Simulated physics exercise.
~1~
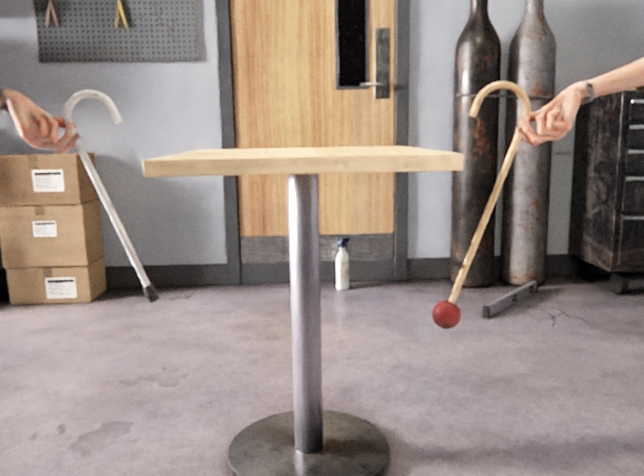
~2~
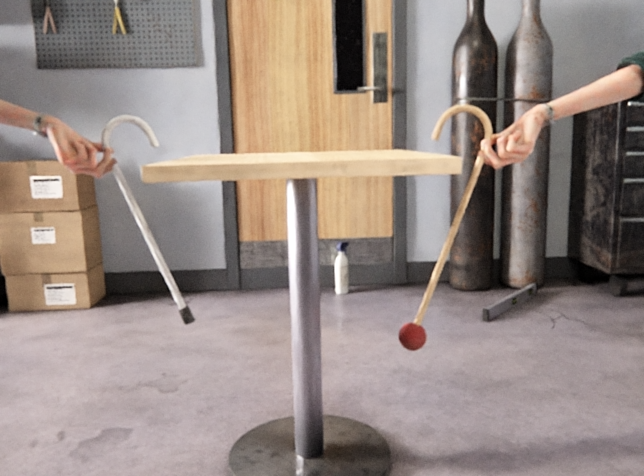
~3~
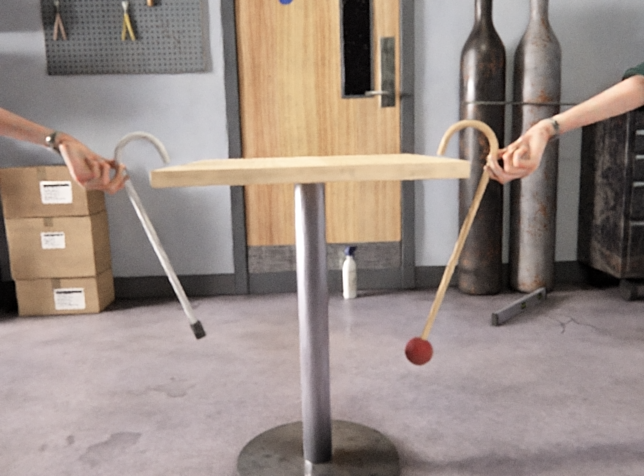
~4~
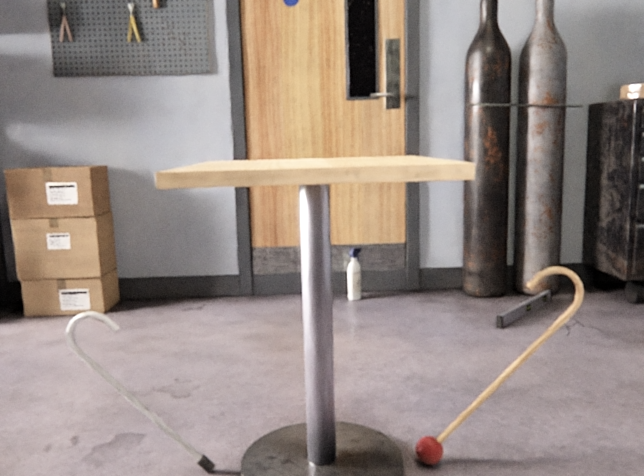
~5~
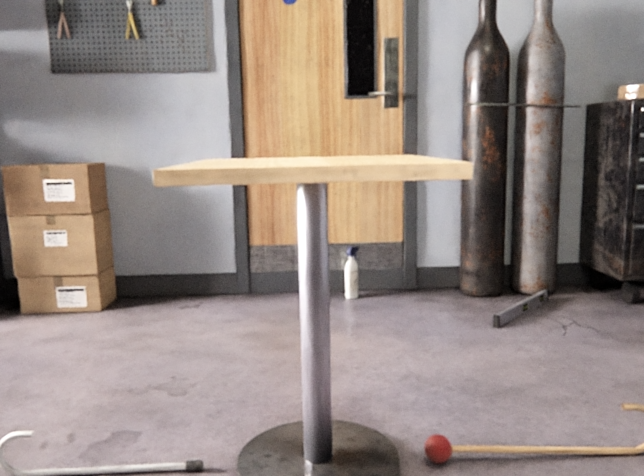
At the start, two hands hold hooked handles on either side of a wooden table with a metal post, a white cane on the left and a tan one with a red ball-like end on the right. The hands move inward, bringing the hooks up to the table's opposite edges, with both shafts slanting down toward the center. They then lower them slightly. Next, the hands are gone and both handles are down near the floor, tipping outward. Finally, both lie on the floor on either side of the table, which stays in place.
